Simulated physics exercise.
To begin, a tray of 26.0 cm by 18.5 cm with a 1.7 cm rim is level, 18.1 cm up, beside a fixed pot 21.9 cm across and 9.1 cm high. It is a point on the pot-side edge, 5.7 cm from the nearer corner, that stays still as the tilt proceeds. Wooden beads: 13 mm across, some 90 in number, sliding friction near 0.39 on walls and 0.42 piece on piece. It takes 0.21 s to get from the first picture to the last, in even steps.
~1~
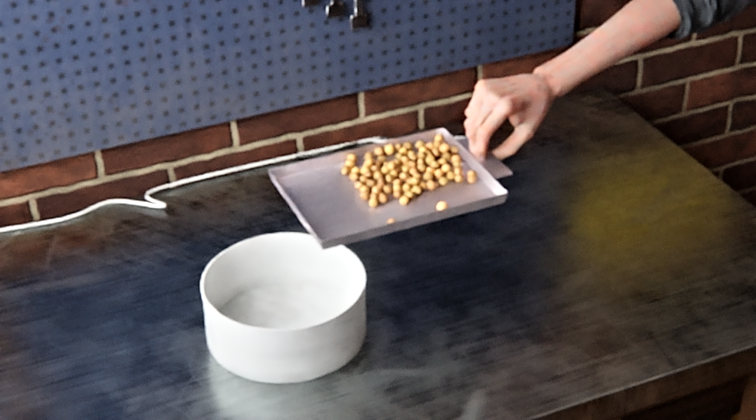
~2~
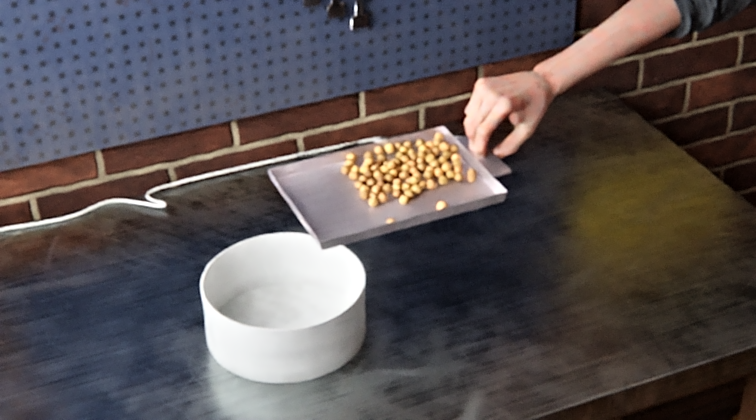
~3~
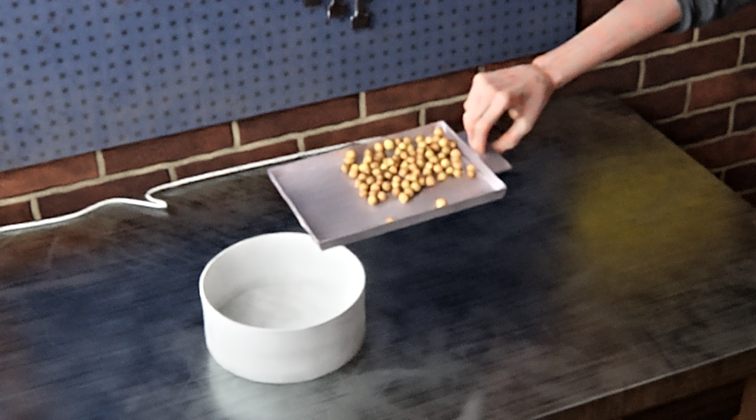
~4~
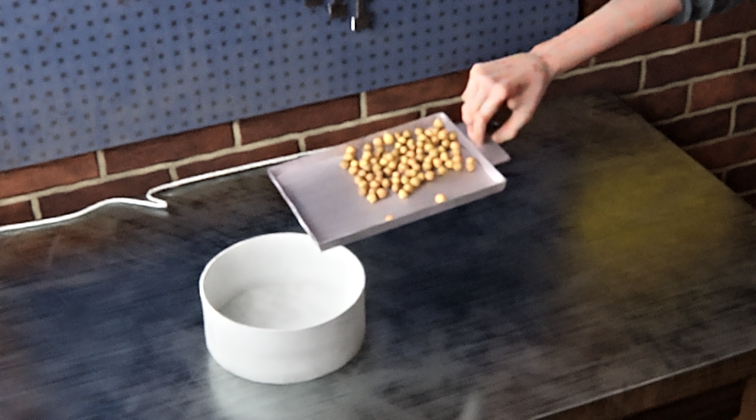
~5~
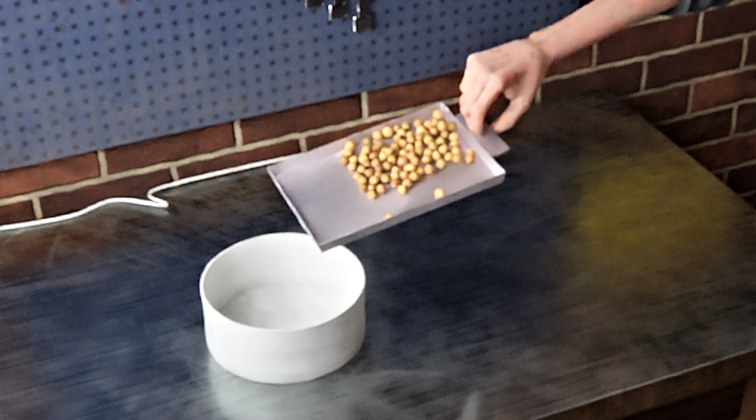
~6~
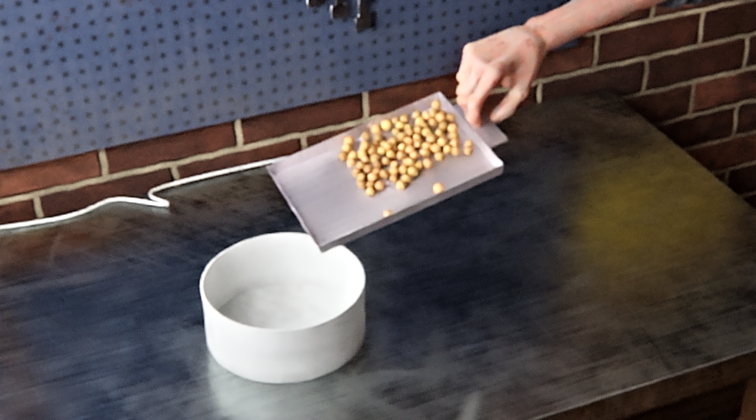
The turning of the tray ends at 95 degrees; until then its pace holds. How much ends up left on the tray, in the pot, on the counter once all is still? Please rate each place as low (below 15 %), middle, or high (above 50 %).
Tray: Low, pot: High, counter: Low.
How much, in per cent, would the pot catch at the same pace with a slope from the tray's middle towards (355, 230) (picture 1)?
The share comes to about 75 in a hundred.
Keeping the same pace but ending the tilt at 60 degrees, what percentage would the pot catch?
You'd end up with some 45 % in the pot.
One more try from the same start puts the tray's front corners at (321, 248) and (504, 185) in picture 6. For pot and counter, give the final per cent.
Per cent by place - pot 50, counter 50.
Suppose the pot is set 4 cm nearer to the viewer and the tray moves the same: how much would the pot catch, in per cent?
My estimate: Some 100 per cent.
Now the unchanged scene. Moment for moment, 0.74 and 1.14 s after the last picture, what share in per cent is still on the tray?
Roughly 50 then 10.
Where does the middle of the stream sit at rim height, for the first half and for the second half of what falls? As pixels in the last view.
Earlier half at about (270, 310), later half at about (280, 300) in pixels.
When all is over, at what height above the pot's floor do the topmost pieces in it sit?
I'd say near 2.5 centimetres.
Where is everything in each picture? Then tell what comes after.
Tray tilt 0 degrees, front corners at (322, 239) and (504, 192); middle of the pieces at (406, 170); pot at (283, 279), in the first frame.
Tray tilt 1 degrees, front corners at (322, 240) and (504, 191); middle of the pieces at (406, 168), in the second frame.
Tray tilt 3 degrees, front corners at (321, 240) and (503, 187); middle of the pieces at (405, 165), in the third frame.
Tray tilt 6 degrees, front corners at (320, 242) and (502, 180), lowest corner left front; middle of the pieces at (405, 160), in the fourth frame.
Tray tilt 9 degrees, front corners at (320, 243) and (501, 172), lowest corner left front; middle of the pieces at (404, 154), in the fifth frame.
Tray tilt 13 degrees, front corners at (319, 244) and (500, 164), lowest corner left front; middle of the pieces at (403, 147); pot at (283, 279), in the sixth frame.
Then, 0.45 s after the last picture, tilt 53 degrees; the tray holds 95 %, the pot 0 %.
Then, 0.74 s after the last picture, tilt 78 degrees; the tray holds 50 %, the pot 35 %.
Then, 1.14 s after the last picture, tilt 95 degrees; the tray holds 10 %, the pot 65 %.
In the end, tray 0 %, pot 95 %, counter 5 %.
